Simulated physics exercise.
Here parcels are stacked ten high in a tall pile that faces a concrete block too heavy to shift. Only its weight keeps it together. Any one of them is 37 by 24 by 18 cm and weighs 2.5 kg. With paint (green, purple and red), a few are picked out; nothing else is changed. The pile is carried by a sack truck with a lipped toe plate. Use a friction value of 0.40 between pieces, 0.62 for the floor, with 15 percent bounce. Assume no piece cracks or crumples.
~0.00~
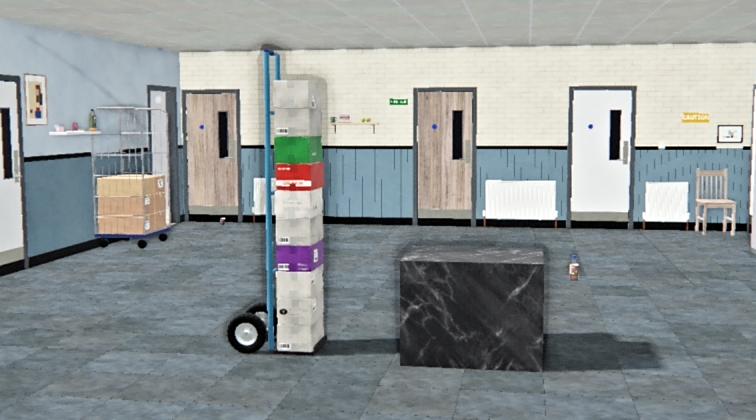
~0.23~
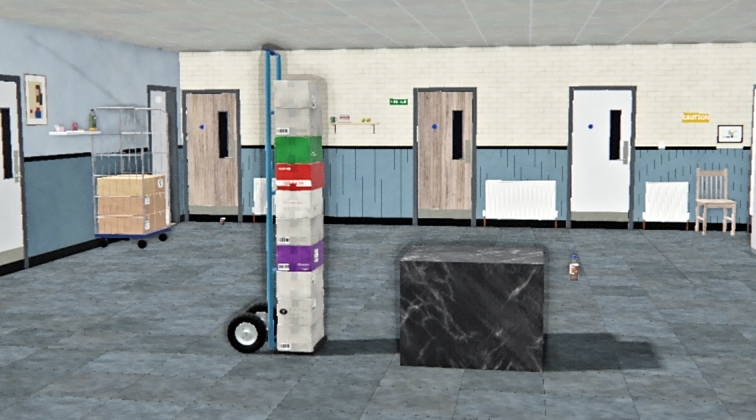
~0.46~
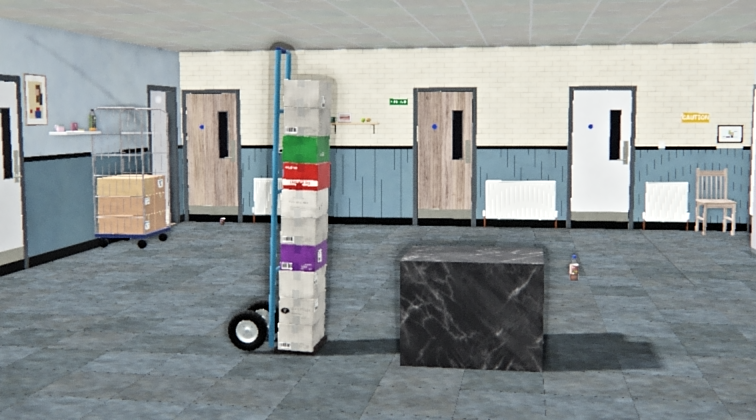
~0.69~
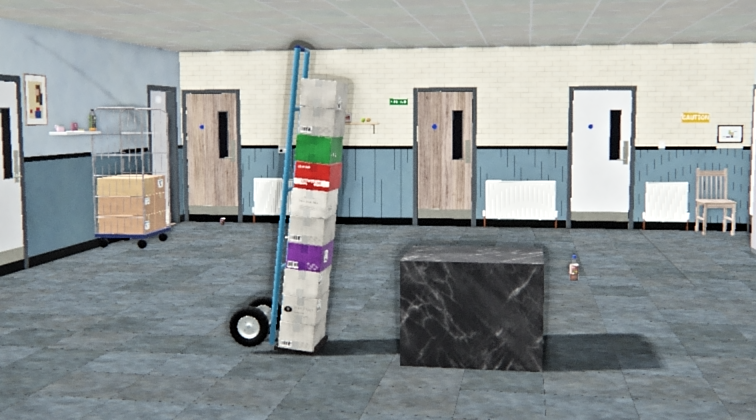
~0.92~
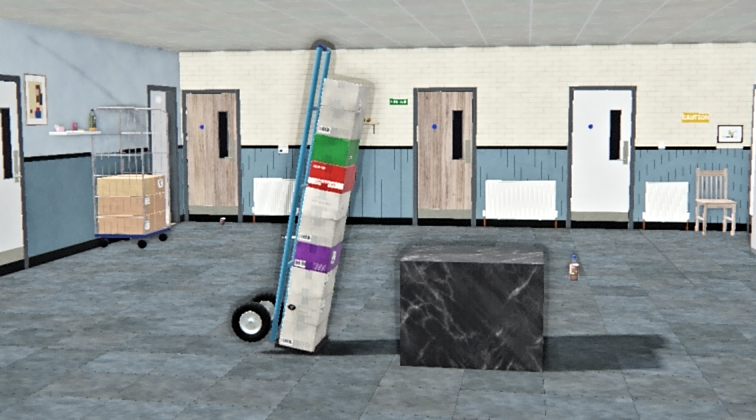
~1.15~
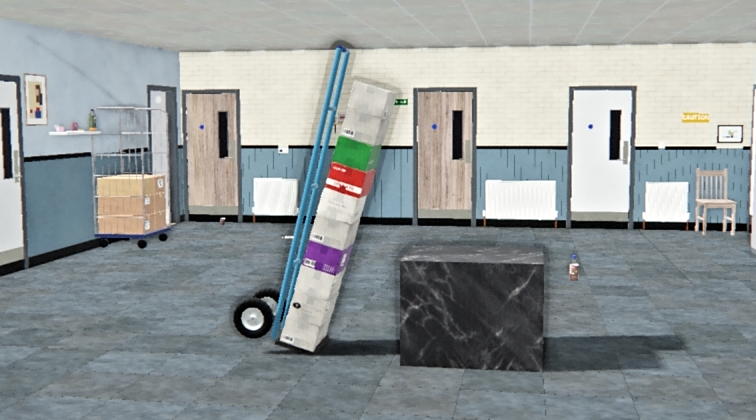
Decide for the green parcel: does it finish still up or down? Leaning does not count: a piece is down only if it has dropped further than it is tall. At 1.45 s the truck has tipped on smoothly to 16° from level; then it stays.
It finishes down.
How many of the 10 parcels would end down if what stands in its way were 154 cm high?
That makes 0 in total.
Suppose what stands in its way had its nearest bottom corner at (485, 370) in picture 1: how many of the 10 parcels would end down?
It would be 8.
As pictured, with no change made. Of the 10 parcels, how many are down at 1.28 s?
0.
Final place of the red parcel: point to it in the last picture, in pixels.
Its centre finishes around pixel (505, 242) in the last picture.
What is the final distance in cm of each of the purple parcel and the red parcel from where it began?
Purple: 60 cm, red: 150 cm.
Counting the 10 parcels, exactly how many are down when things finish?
I count 6.
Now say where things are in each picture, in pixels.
In the first picture (places mark the middle of the side facing us), truck frame (267, 113) 0° forward; green parcel (291, 150); purple parcel (294, 259); red parcel (293, 177); nothing disturbed.
Truck frame (268, 113) 0° forward; green parcel (292, 150), in the second picture.
Truck frame (277, 111) 2° forward; green parcel (300, 149) shifted 56 mm; red parcel (300, 177) shifted 49 mm; 8 disturbed, none down, in the third picture.
Truck frame (292, 109) 6° forward; green parcel (313, 149) leaning 6°; red parcel (312, 177) leaning 6°; steepest lean 6°, the parcel at (299, 311); 10 disturbed, none down, in the fourth picture.
Truck frame (310, 108) 10° forward; green parcel (330, 150) leaning 11°; red parcel (327, 178) leaning 11°; steepest lean 11°, the parcel at (340, 95); 10 disturbed, none down, in the fifth picture.
Truck frame (326, 108) 14° forward; green parcel (352, 153) leaning 17°; red parcel (346, 180) leaning 17°; purple parcel (322, 258) leaning 17°; steepest lean 17°, the parcel at (368, 100); 10 disturbed, none down, in the sixth picture.
After 1.28 s, none of the 10 parcels down, 10 disturbed; green parcel leaning 22°; red parcel leaning 22°.
After 1.50 s, 2 of the 10 parcels down; green parcel leaning 36°, 18 cm lower; purple parcel leaning 36°.
After 1.78 s, 6 of the 10 parcels down; green parcel on its side; red parcel on its side.
After 2.30 s, 6 of the 10 parcels down; green parcel leaning 50°, 89 cm lower; red parcel upside down.
At rest (3.1 s), 6 of the 10 parcels down; green parcel 1.32 m lower; red parcel upside down; purple parcel leaning 51°, 22 cm lower. As the last picture would show them, middles, green parcel near (595, 344), red parcel near (505, 242).
